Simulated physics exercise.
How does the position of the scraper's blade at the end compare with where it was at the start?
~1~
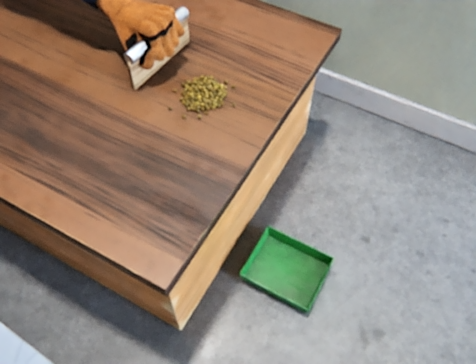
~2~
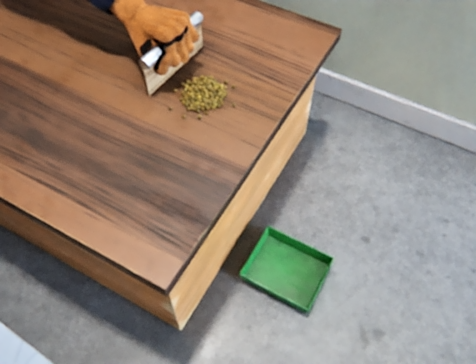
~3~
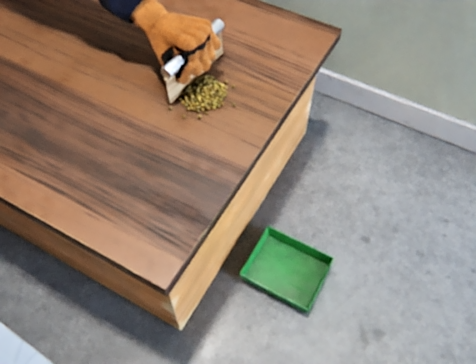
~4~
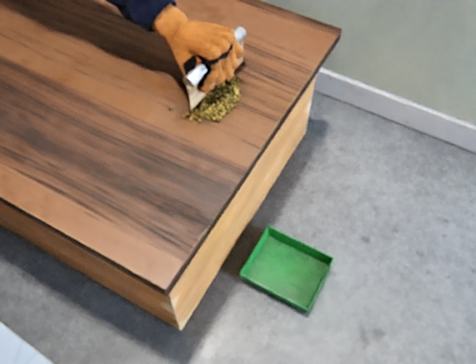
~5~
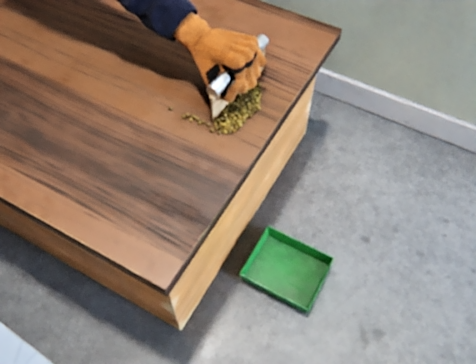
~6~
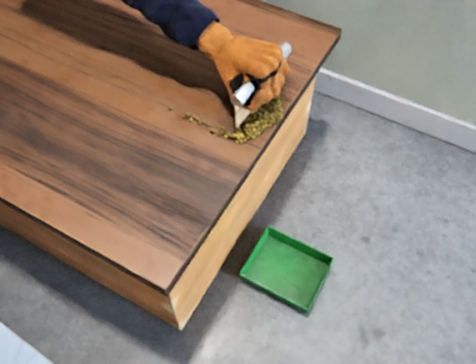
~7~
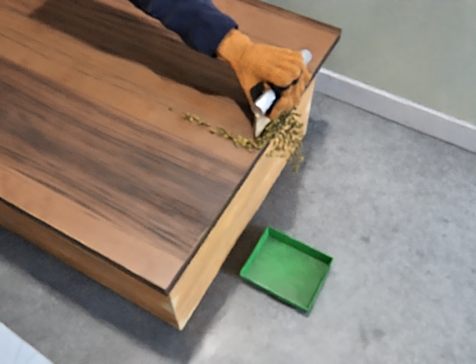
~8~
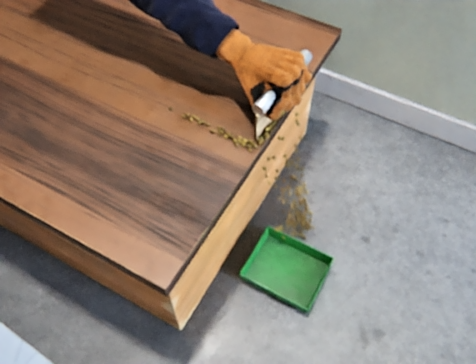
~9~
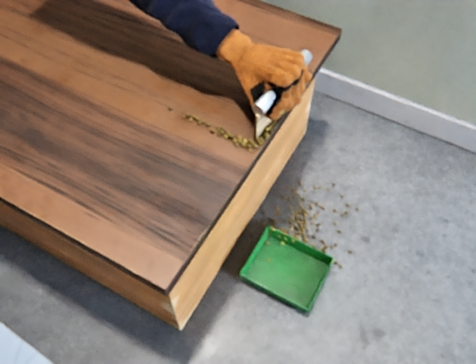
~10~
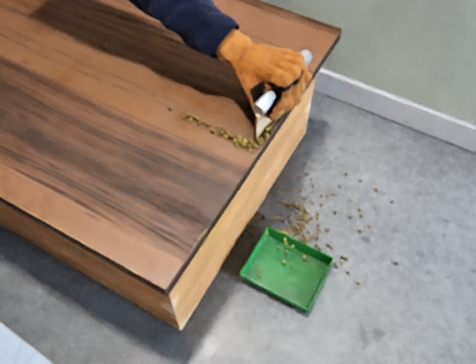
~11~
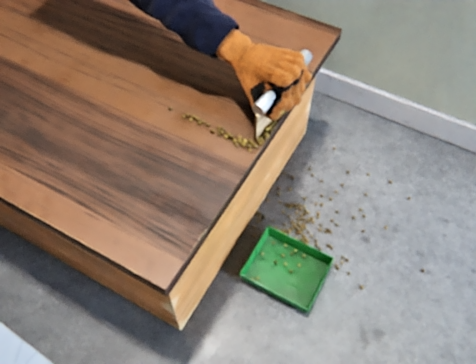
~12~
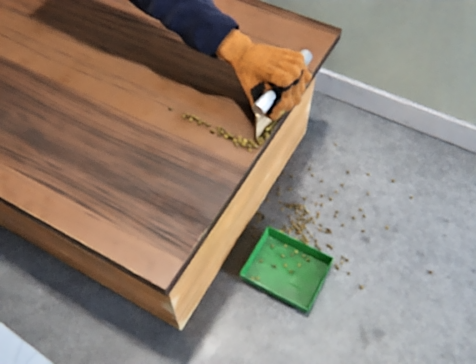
At the start the blade is back on the wooden top, to the left of the pile. By the end it is farther right and a little lower in view, resting at the edge above the floor.
